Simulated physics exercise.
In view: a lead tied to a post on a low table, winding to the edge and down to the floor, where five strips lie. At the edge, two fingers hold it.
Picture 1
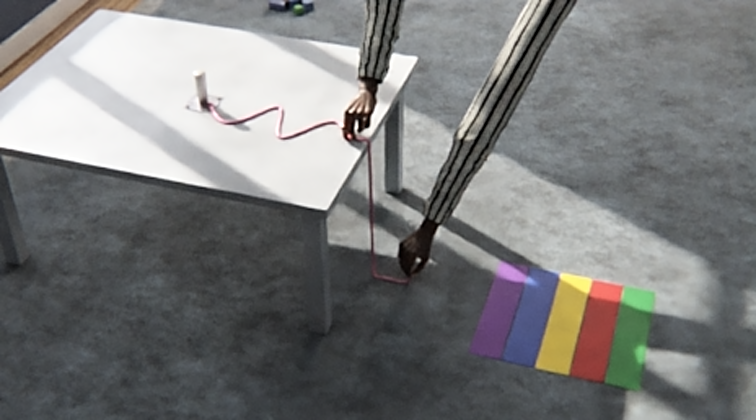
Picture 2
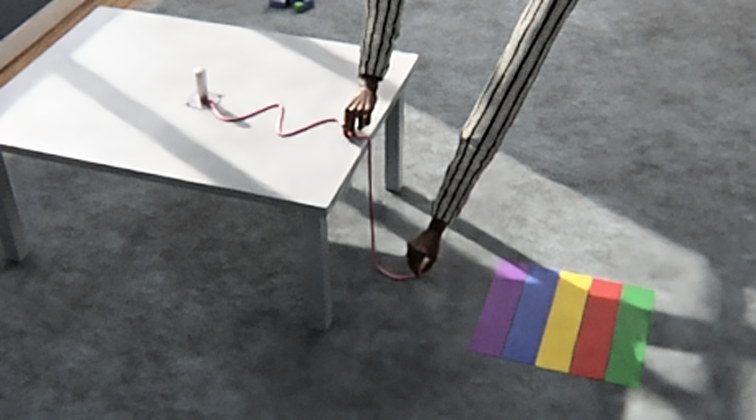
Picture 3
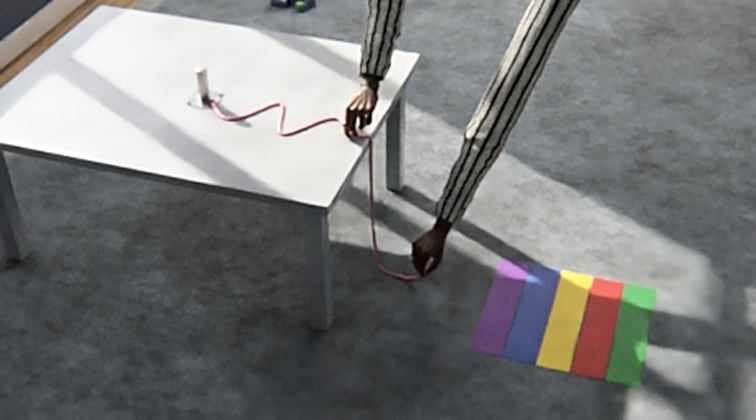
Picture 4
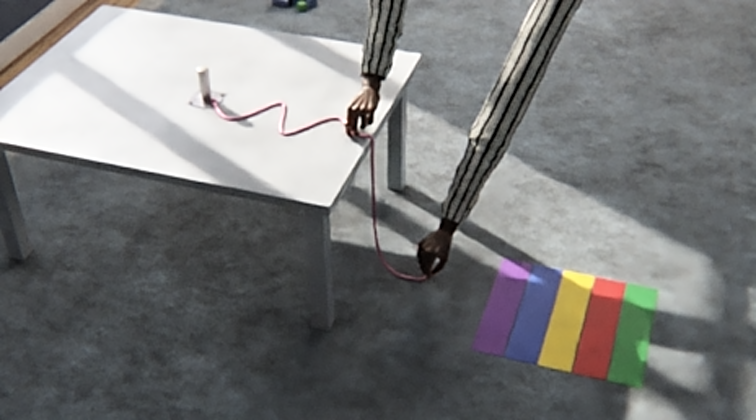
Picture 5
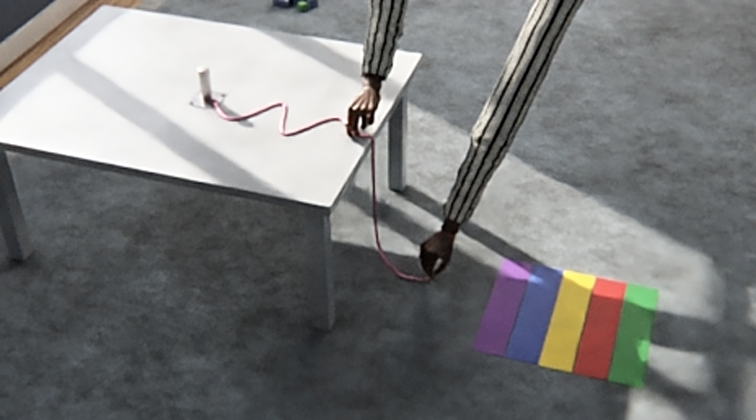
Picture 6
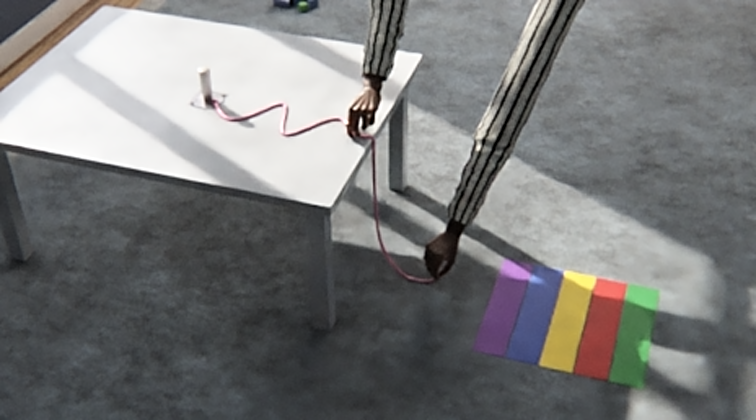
A hand near the floor drawing a red cord's end slightly right, while another hand holds the cord at a white table's edge.
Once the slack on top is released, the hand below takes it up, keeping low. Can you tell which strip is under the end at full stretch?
Yes, the green one.
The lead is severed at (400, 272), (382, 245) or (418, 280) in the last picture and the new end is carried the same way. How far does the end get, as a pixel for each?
Try by try, around (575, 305), (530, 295) and (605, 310).
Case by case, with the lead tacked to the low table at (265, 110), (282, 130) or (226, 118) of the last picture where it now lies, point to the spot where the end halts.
Pixel places, try by try: (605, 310), (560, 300), (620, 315).
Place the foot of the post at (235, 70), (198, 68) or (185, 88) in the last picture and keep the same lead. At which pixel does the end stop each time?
Going through the tries, you get (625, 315), then (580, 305), then (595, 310).
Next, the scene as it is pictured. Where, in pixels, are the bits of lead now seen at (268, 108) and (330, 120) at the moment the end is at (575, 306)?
You'll find them at (292, 114) and (384, 167).
Soon after, end near (575, 306); over yellow.
Then, end near (614, 314); over red.
At full stretch, end near (637, 318); over green. It gets as far as the green strip.
